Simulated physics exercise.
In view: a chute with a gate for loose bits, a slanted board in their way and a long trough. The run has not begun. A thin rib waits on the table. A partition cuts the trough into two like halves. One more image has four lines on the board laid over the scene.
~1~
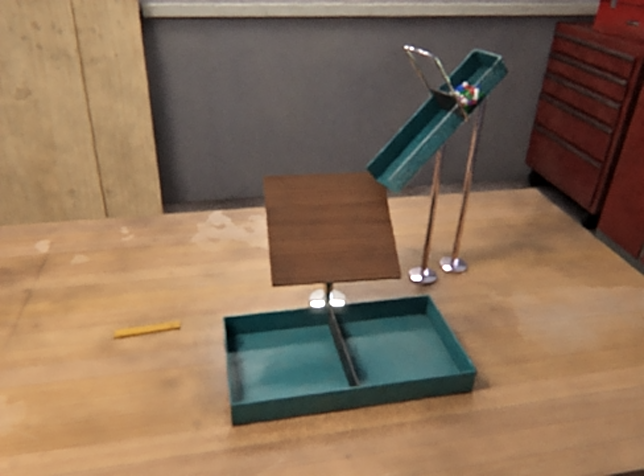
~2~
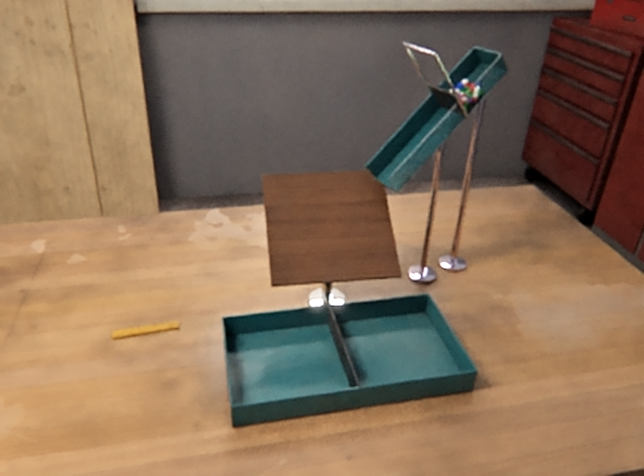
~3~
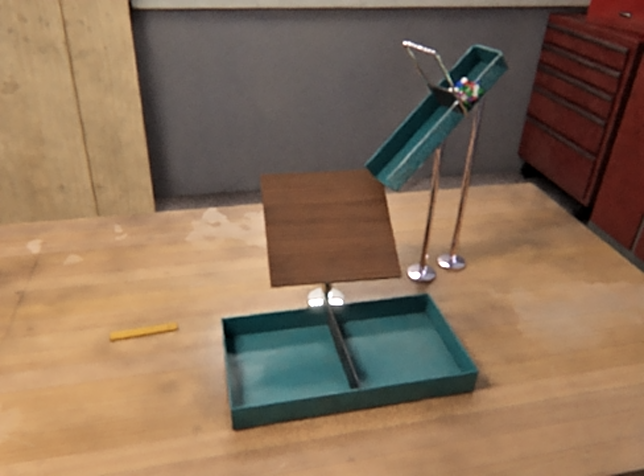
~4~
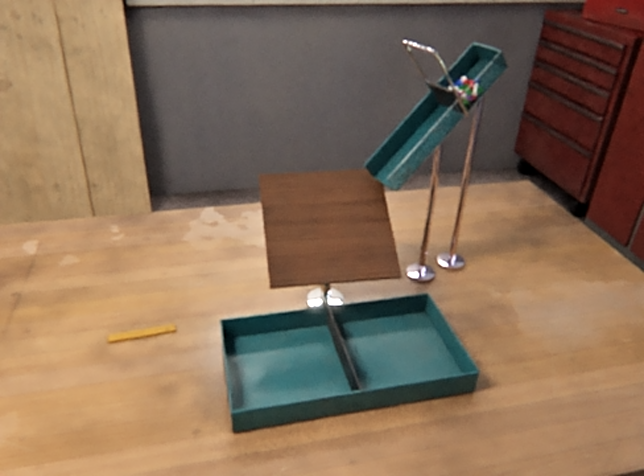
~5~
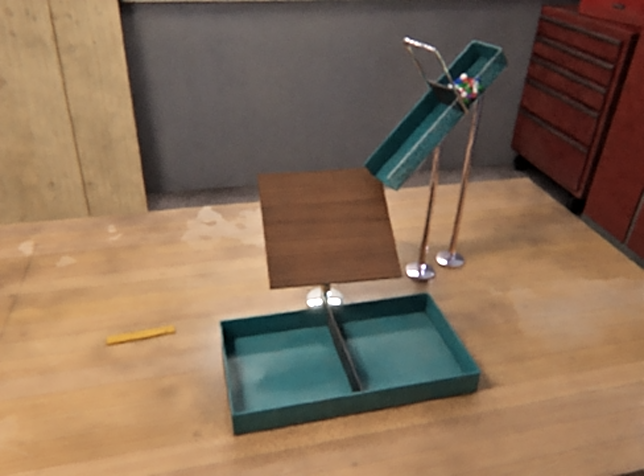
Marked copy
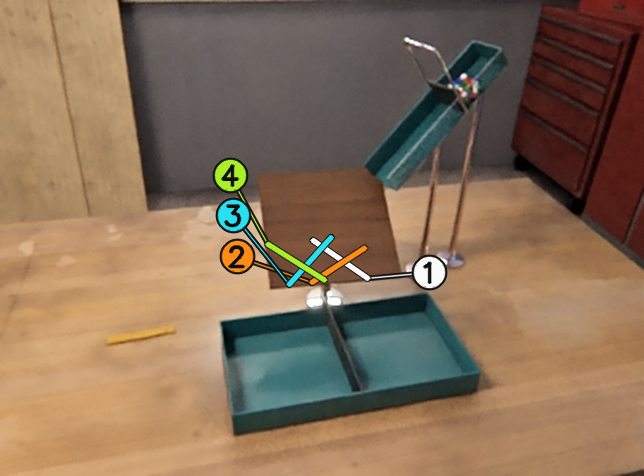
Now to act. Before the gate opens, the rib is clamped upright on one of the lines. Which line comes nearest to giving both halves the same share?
Line 4 does it best.
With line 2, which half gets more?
More lands on the left.
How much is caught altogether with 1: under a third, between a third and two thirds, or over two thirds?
Line 1 gives over two thirds.
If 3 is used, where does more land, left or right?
The left half.
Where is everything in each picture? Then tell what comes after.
The first frame shows load behind the gate at (461, 102), round plastic beads; lip of the chute at (387, 187), sloping fairly steeply.
The second frame shows middle of the board at (330, 224), tilted fairly steeply; middle of its low edge at (338, 281); of its high edge at (323, 172).
The third frame shows front corners of the trough at (232, 409) and (478, 371); front end of its middle wall at (361, 389); gate still shut at (443, 91).
The fourth frame shows middle of the load at (460, 97); lip at (385, 185).
The fifth frame shows middle of the load at (460, 95); lip at (385, 184).
On the marked copy, line 1 from (313, 240) to (367, 278); line 2 from (364, 248) to (311, 282); line 3 from (331, 237) to (289, 284); line 4 from (267, 244) to (324, 280).
Choosing 1, of what is caught, a small part in the left half, most in the right.
Choosing 2, of what is caught, nearly all in the left half, a stray few in the right.
Choosing 3, of what is caught, most in the left half, a small part in the right.
Choosing 4, of what is caught, about half in the left half, about half in the right.
